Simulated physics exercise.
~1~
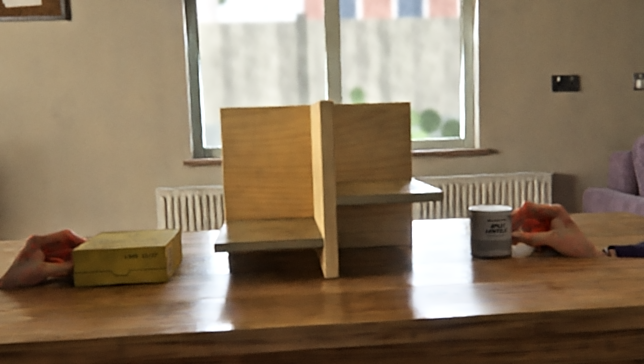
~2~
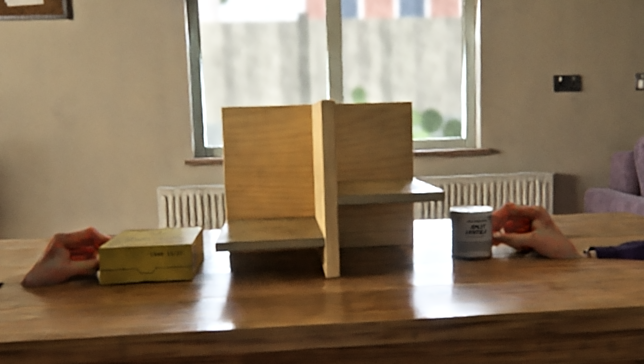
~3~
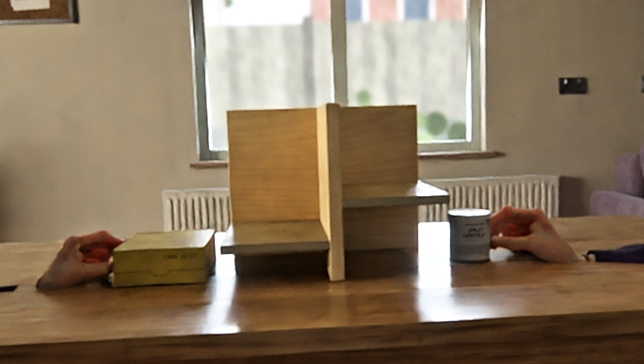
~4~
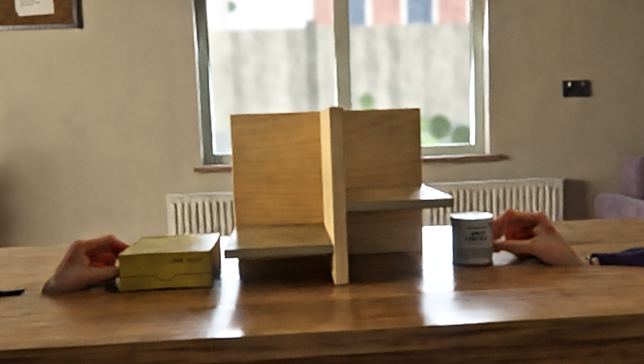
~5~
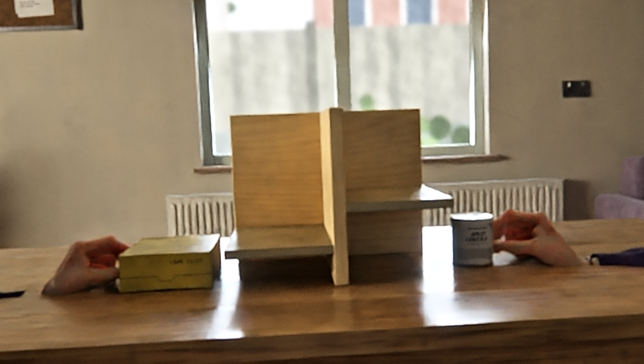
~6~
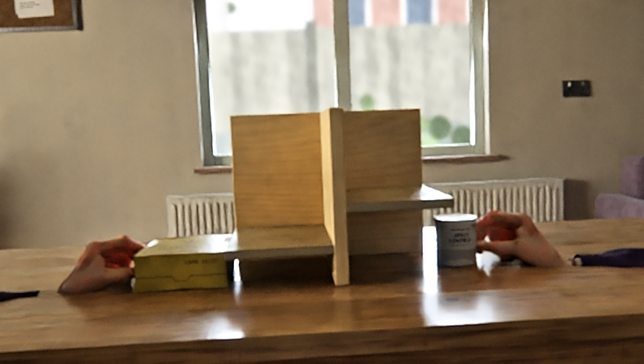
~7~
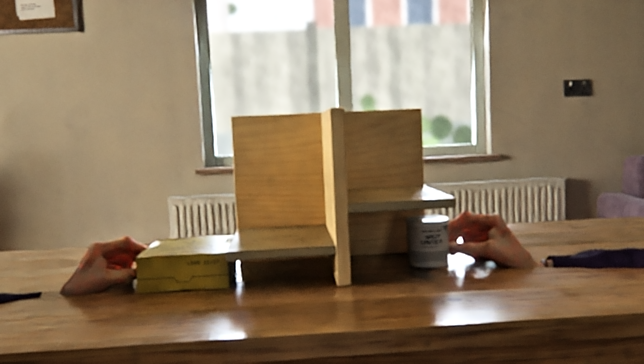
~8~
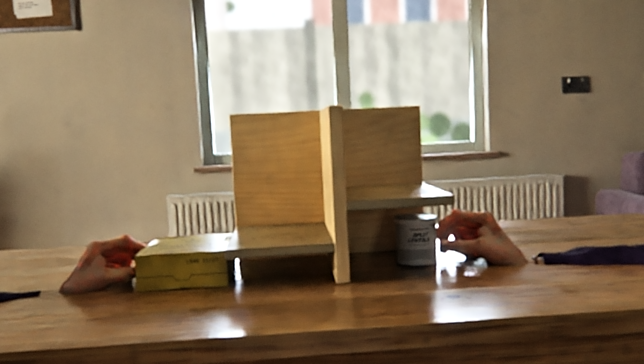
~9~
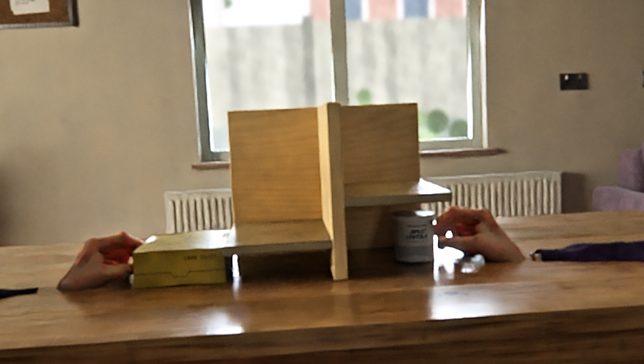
Two hands rest at opposite ends of a polished wooden table, seen from the front by a slightly swaying camera, with a window and radiator behind. Between them stands a wooden rack with an upright divider, a lower shelf on the left and a higher one on the right. The left hand slides a yellow packet rightward while the right hand slides a white tin leftward, and both pause near the rack. Pushed again, the packet stops at the edge of the low shelf, too tall to enter. The tin glides beneath the higher shelf and rests there, the packet still outside.
